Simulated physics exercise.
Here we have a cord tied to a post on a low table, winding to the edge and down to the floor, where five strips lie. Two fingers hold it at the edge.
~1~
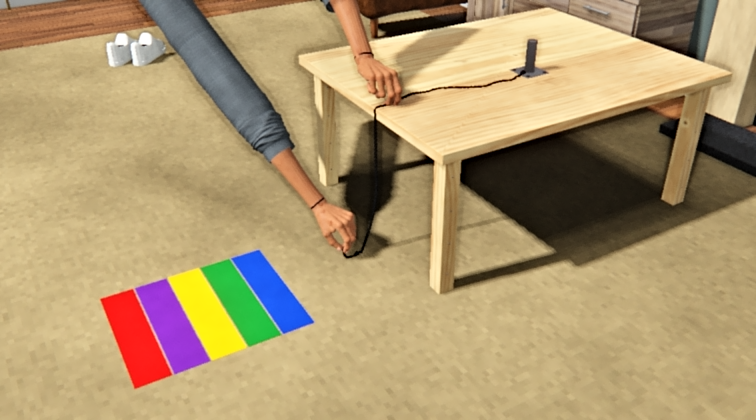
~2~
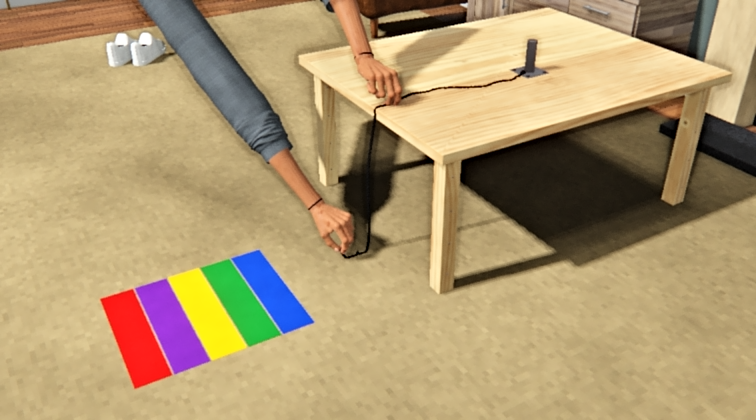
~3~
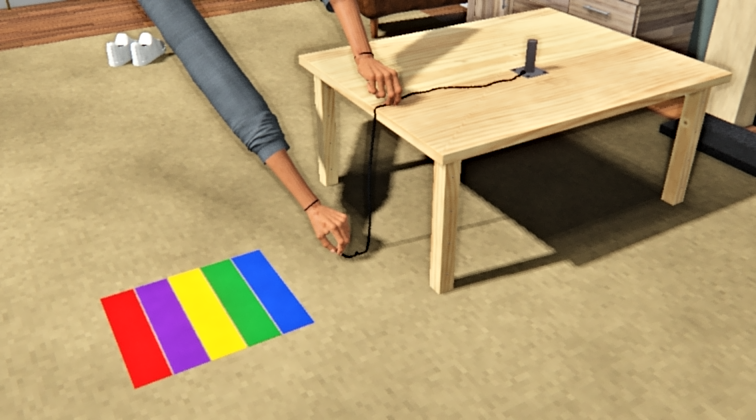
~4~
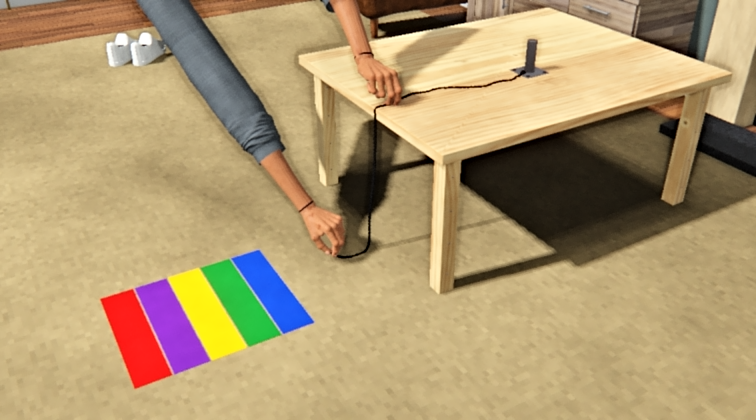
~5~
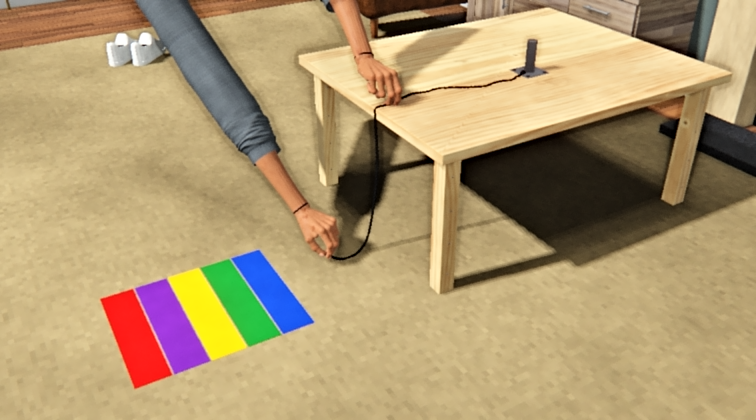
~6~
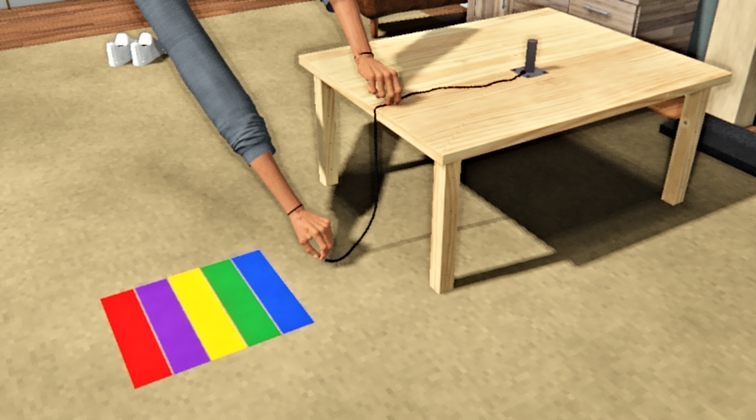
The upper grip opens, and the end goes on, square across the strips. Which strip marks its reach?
The green one.
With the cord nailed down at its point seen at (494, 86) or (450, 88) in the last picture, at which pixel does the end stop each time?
Near (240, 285) and (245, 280).
A little later, end near (295, 265); short of the strips.
Next, end near (257, 277); over blue.
When it is tight, end near (235, 284); over green. It halts on the green strip.
